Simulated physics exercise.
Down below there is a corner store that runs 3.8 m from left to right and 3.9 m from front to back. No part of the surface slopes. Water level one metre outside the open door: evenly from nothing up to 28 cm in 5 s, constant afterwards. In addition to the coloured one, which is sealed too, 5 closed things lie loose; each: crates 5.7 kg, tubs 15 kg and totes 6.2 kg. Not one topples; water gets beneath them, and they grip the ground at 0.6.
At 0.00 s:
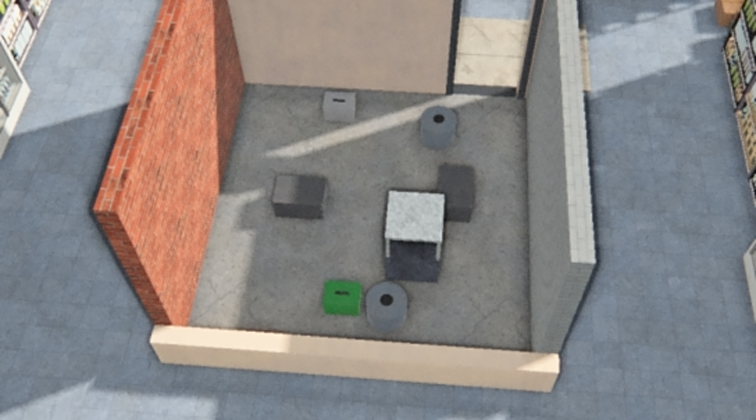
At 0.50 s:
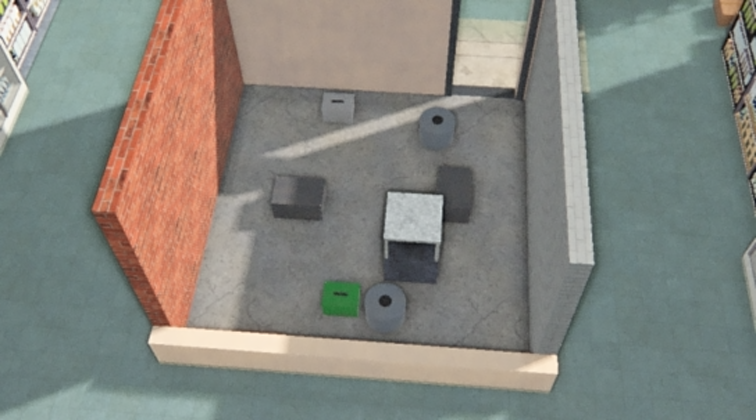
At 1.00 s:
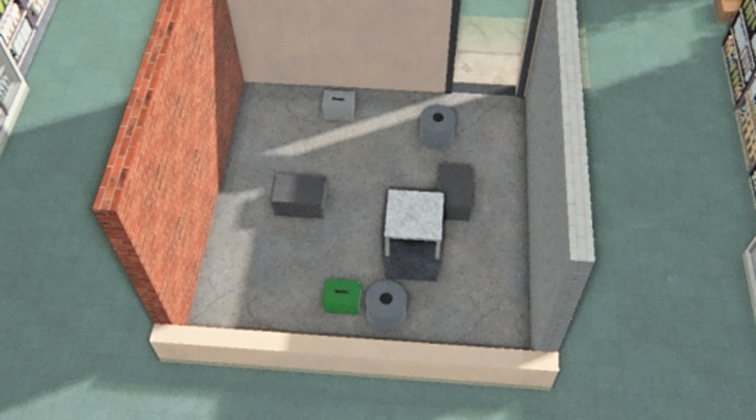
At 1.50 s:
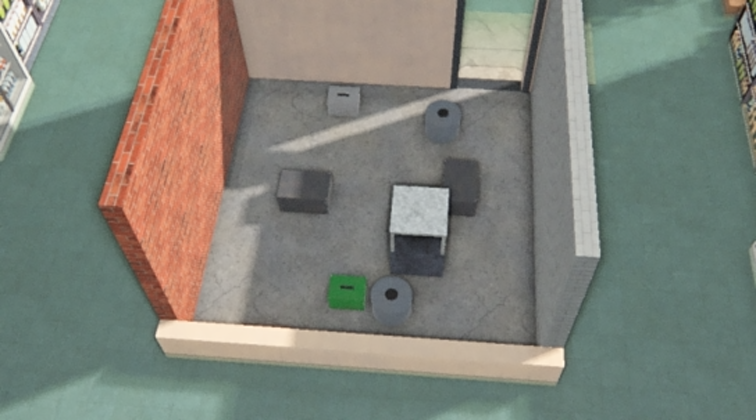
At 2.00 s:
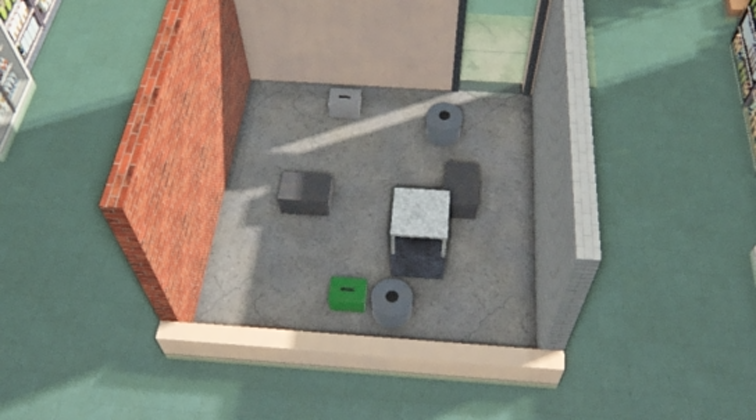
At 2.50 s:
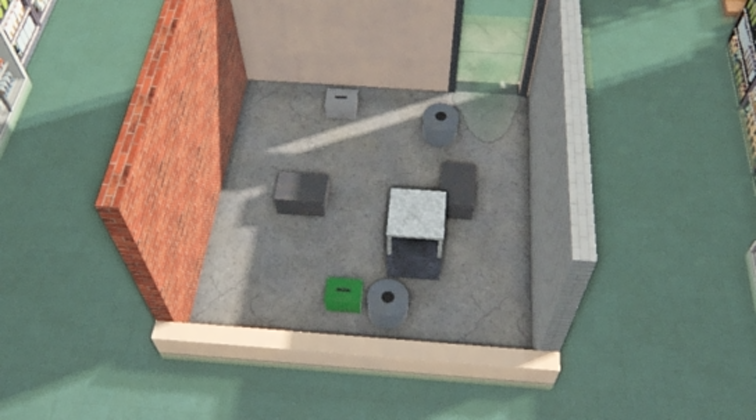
At first, a walled room with a dry grey floor holds a green tote and several grey and dark containers, while the ground outside changes from blue to murky green. The water outside then rises against the glass at the doorway. Finally, a thin patch spreads just inside, and the containers stay put.
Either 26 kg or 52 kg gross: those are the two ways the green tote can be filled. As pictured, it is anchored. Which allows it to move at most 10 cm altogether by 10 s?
It takes only the lighter ballast.
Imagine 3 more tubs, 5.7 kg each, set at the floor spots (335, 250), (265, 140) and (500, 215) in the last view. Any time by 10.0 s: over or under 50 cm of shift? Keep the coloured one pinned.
Taking them in turn, the first is inside the line, the second inside the line and the third beyond the line.
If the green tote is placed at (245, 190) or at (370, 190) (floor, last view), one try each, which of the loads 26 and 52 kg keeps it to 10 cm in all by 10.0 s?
Taking them in turn, the lighter mass keeps it, and the lighter mass keeps it.
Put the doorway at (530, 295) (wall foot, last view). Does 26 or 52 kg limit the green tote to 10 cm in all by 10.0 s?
Result: The lesser mass is plenty.
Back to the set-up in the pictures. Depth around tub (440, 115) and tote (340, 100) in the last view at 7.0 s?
5 and 3 cm.
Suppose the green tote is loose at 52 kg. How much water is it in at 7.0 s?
Depth: Approx. 2 cm.
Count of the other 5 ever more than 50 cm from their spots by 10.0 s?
The total is 2.
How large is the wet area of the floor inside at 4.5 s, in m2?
Around 5.0 m2 of it.
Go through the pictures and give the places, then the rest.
The green tote at (342, 293), on the bottom; 0.0 m2 under water; 0 of 6 have shifted, in the first frame.
The green tote at (341, 294), on the bottom; 0.0 m2 under water; 0 of 6 have shifted, in the second frame.
The green tote at (342, 292) rests on the ground; water covers 0.0 m2; 0 of 6 have shifted, in the third frame.
The green tote at (347, 288) rests on the ground; water covers 0.0 m2; 0 of 6 have shifted, in the fourth frame.
The green tote at (348, 290), on the bottom; 0.0 m2 under water; 0 of 6 have shifted, in the fifth frame.
The green tote at (344, 290), on the bottom; water covers 0.5 m2; 0 of 6 have shifted, in the sixth frame.
After 3.5 s the green tote would be 0 cm from its start with 26 kg and 0 cm from its start with 52 kg; 0 cm of water round it then.
After 4.5 s the green tote would be 0 cm from its start with 26 kg and 0 cm from its start with 52 kg; 0 cm of water round it then.
After 7.0 s the green tote would be 0 cm from its start with 26 kg and 0 cm from its start with 52 kg; 2 cm of water round it then.
After 10.0 s the green tote would be 0 cm from its start with 26 kg and 0 cm from its start with 52 kg; 7 cm of water round it then.
